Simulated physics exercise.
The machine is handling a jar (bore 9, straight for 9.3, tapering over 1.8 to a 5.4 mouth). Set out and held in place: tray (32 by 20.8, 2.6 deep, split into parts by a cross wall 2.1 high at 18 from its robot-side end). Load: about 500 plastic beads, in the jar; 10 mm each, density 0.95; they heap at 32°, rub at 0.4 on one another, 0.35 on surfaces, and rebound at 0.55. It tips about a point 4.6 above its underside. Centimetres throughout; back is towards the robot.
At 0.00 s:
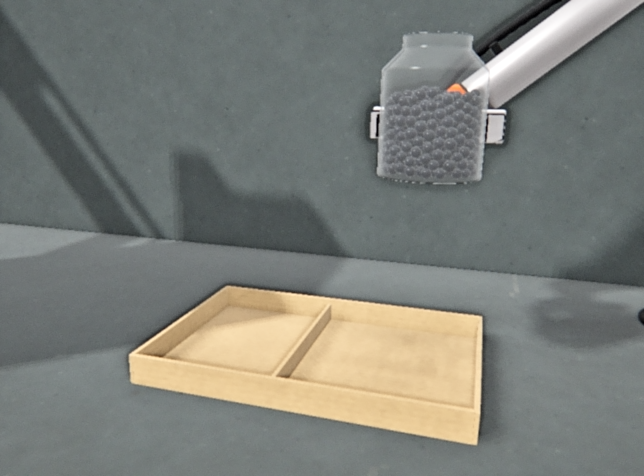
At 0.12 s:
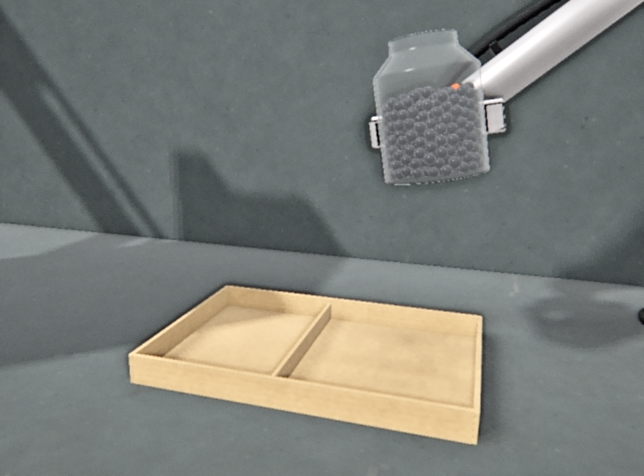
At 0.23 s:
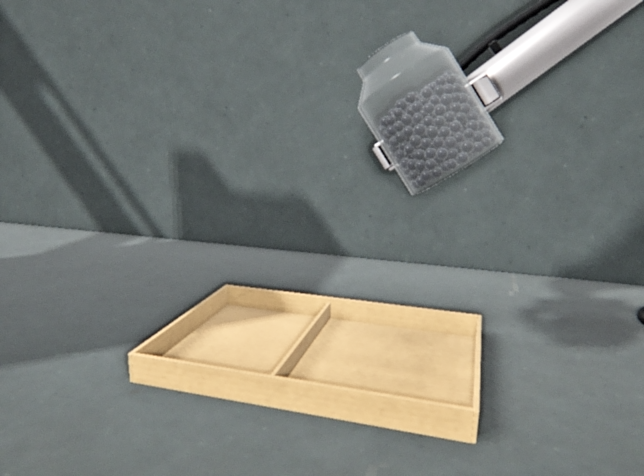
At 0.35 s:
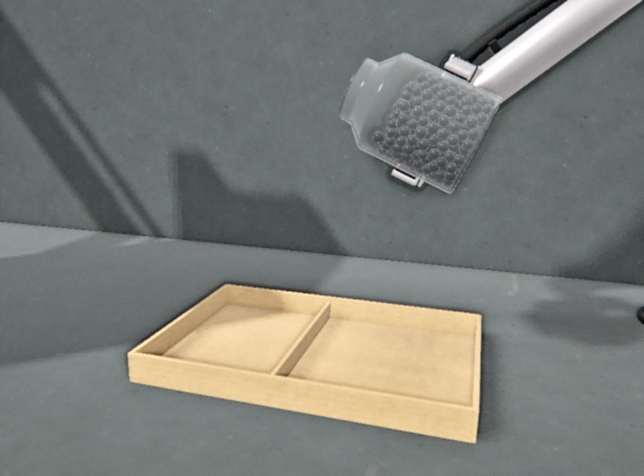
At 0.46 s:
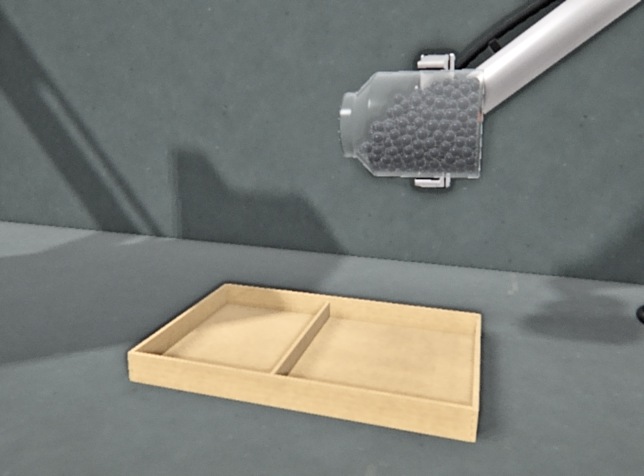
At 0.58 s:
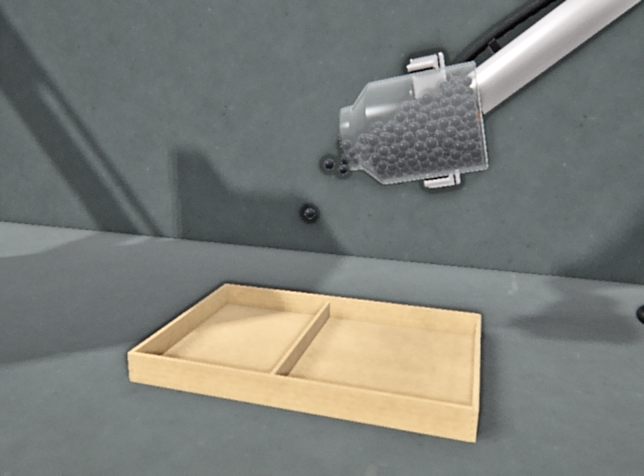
A robotic arm tilts a clear jar leftward, and a few dark beads drop out.
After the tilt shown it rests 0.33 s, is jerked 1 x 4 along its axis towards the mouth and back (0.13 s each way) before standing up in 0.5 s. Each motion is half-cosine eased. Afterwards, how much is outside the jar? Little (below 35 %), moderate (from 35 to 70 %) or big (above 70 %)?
Answer: Little; below 35 % of the plastic beads finish outside the jar.
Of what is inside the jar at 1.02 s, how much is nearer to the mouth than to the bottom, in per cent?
About 50 per cent.
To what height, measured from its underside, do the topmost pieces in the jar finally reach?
Some 8.0 cm.
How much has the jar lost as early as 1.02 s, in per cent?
About 5 per cent by then.
By 1.02 s, tipped 102°, highest piece 27 above the table; 464 in the jar, 21 in the far-side part, 8 in the robot-side part, 2 in flight or on a rim.
By 1.45 s, tipped 41°, highest piece 30 above the table; 408 in the jar, 55 in the far-side part, 18 in the robot-side part, 1 on the table or floor, 13 in flight or on a rim.
By 1.87 s, upright, highest piece 29 above the table; 407 in the jar, 64 in the far-side part, 22 in the robot-side part, 2 on the table or floor.
By 2.57 s, upright, highest piece 28 above the table; 407 in the jar, 64 in the far-side part, 22 in the robot-side part, 2 on the table or floor.
Final count, 407 in the jar, 64 in the far-side part, 22 in the robot-side part, 2 on the table or floor. That is 18 % outside the jar.
